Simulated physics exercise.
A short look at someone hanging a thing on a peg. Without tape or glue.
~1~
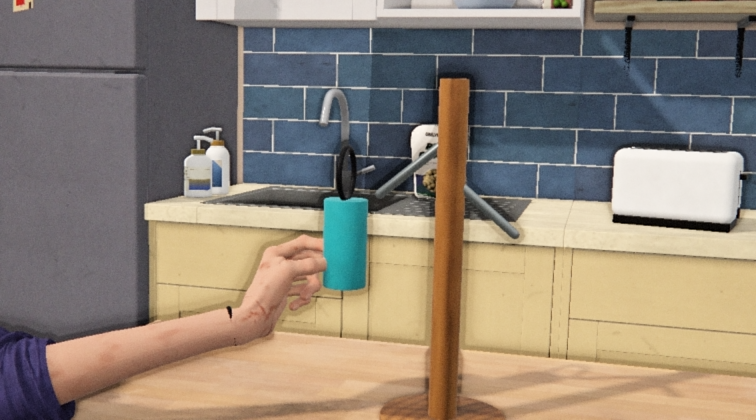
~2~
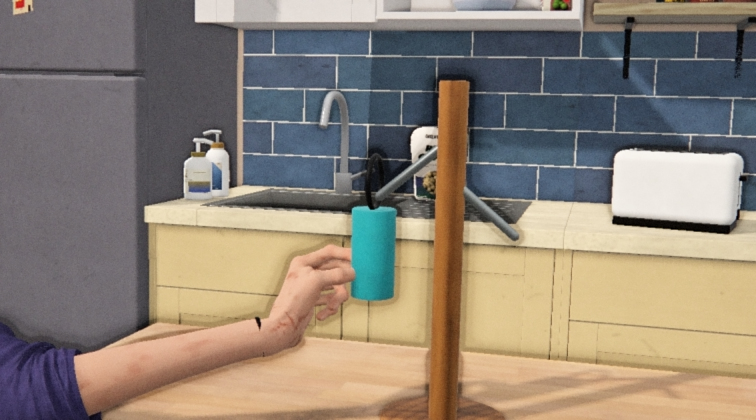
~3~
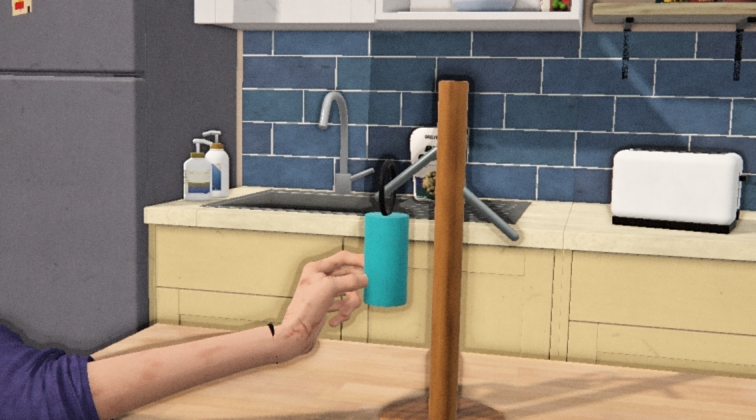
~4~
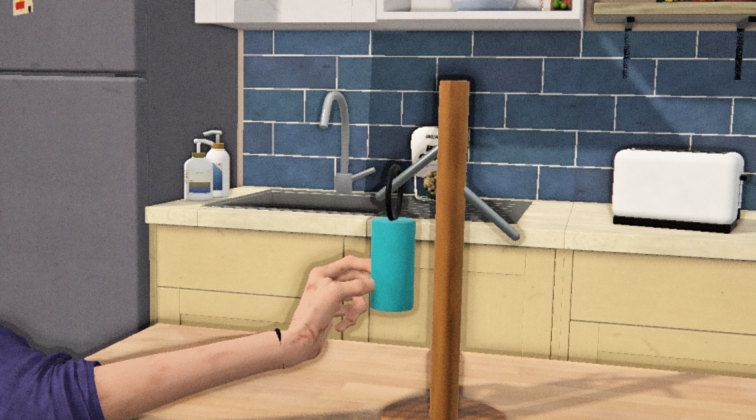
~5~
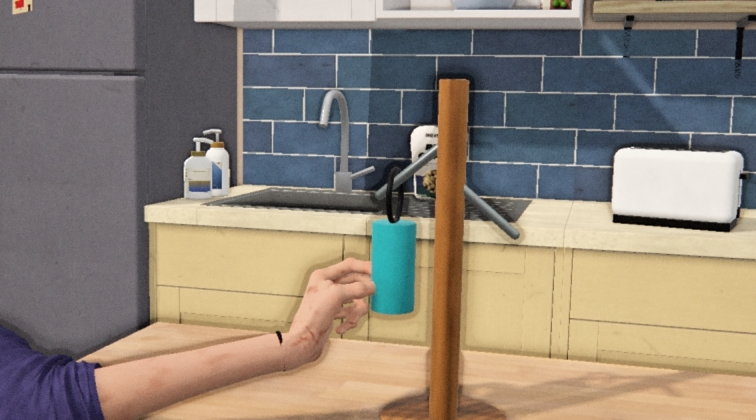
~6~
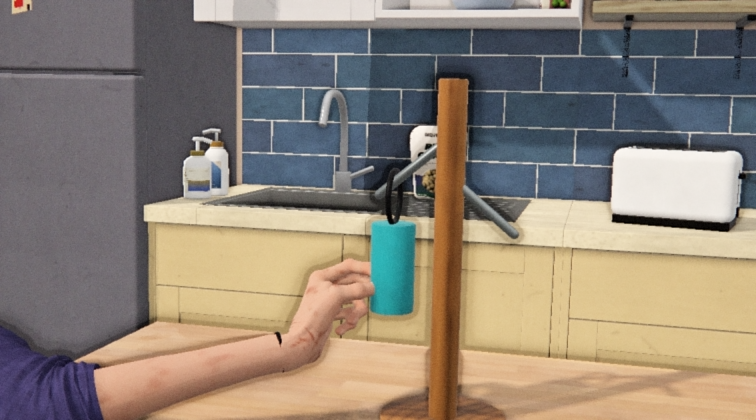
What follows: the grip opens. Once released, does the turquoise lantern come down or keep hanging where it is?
Looks like it's going to come loose after the release.
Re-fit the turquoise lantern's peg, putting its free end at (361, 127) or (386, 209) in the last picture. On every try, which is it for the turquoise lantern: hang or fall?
In order, it keeps its place, then it ends up below.
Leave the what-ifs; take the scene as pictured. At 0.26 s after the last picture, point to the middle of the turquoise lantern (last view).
I'd expect it close to (345, 343) in the last view.
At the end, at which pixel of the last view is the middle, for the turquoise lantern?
It ends up close to (296, 390).
Then, 0.16 s on from there, turquoise lantern turned 25° from its first pose near (376, 282).
Then, 0.26 s on from there, turquoise lantern on its way down near (345, 343).
Then, 0.34 s on from there, turquoise lantern on its way down near (310, 378).
In the end, the turquoise lantern drops to the table, near (297, 390).
